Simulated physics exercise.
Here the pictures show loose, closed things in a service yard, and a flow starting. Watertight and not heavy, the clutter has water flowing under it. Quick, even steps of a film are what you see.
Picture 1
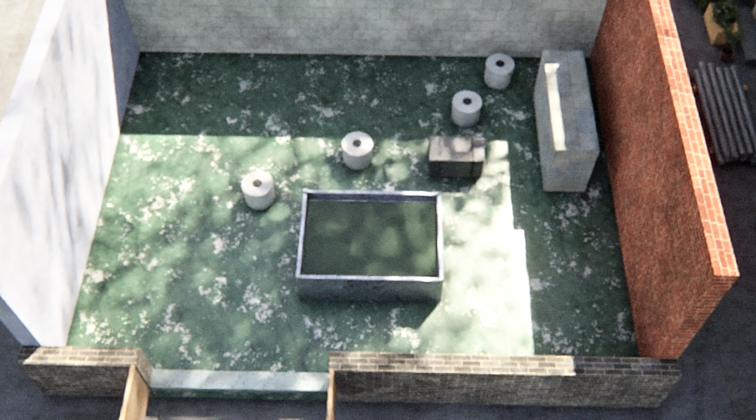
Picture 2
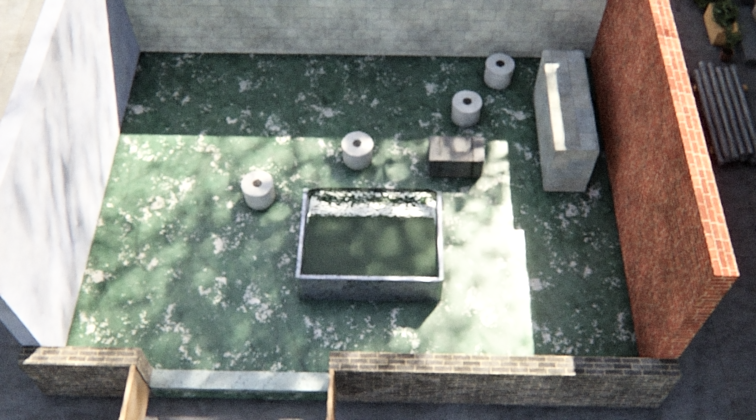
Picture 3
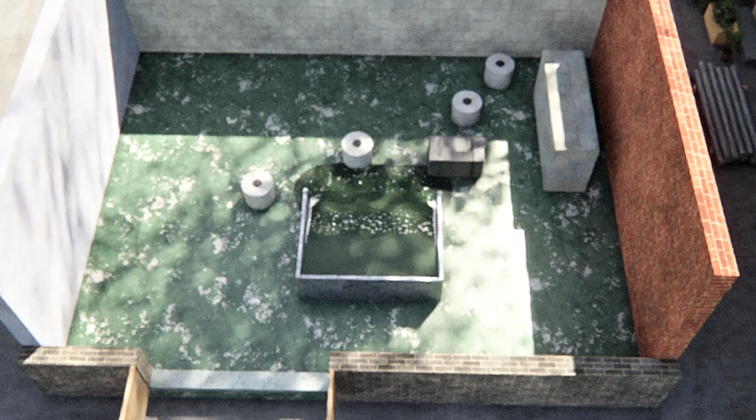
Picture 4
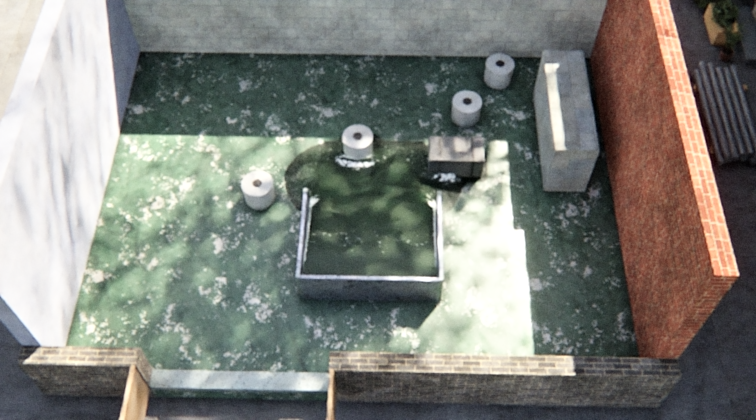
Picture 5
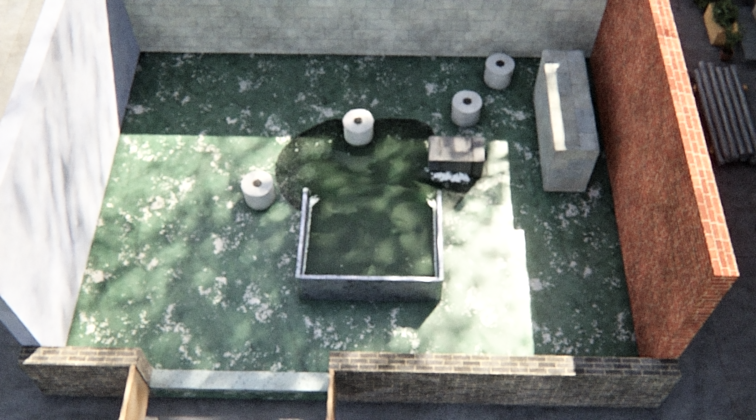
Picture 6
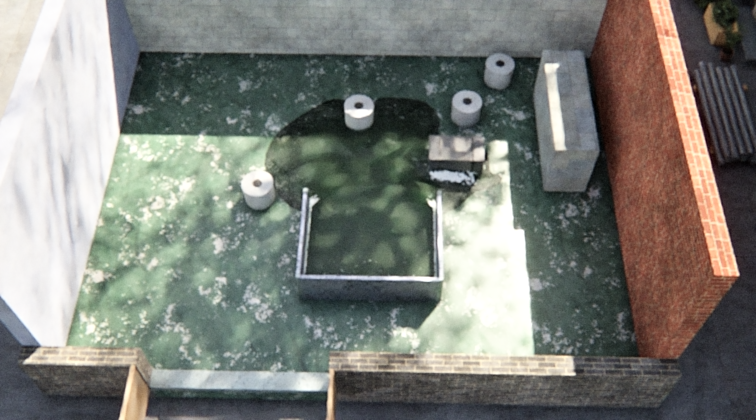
Water poured out of the far side of a rectangular tank and spread darkly across the walled yard's green floor, then pushed one pale round tub a short way toward the back wall.
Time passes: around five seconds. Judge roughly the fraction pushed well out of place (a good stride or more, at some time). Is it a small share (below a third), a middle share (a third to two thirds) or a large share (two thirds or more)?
A large share, two thirds or more.
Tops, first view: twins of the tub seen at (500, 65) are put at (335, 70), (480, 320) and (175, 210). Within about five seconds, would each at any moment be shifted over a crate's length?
First driven off; second falls short; third falls short.
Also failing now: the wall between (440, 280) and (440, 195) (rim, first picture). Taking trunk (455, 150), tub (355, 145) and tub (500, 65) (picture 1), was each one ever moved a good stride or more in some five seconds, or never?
Falls short, falls short, travels that far.
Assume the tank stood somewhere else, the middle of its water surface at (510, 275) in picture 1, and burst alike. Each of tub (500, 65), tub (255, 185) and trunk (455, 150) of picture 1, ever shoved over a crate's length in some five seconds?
The three, one by one: Past that mark, short of that and past that mark.
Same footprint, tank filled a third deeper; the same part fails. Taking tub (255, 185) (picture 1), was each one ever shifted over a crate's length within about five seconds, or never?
Fell short.
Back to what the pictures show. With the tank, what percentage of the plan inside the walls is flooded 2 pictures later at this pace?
Roughly 30 in a hundred.
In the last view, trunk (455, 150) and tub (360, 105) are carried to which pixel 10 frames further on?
Around (493, 94) and (344, 49).
A moment on, 1 of 5 are well off their spots; 0 afloat.
Next, 3 of 5 are well off their spots; 1 afloat.
Later, 4 of 5 are well off their spots; 4 afloat.
In the end, 4 of 5 are well off their spots, and 4 have been at some point; 4 afloat.
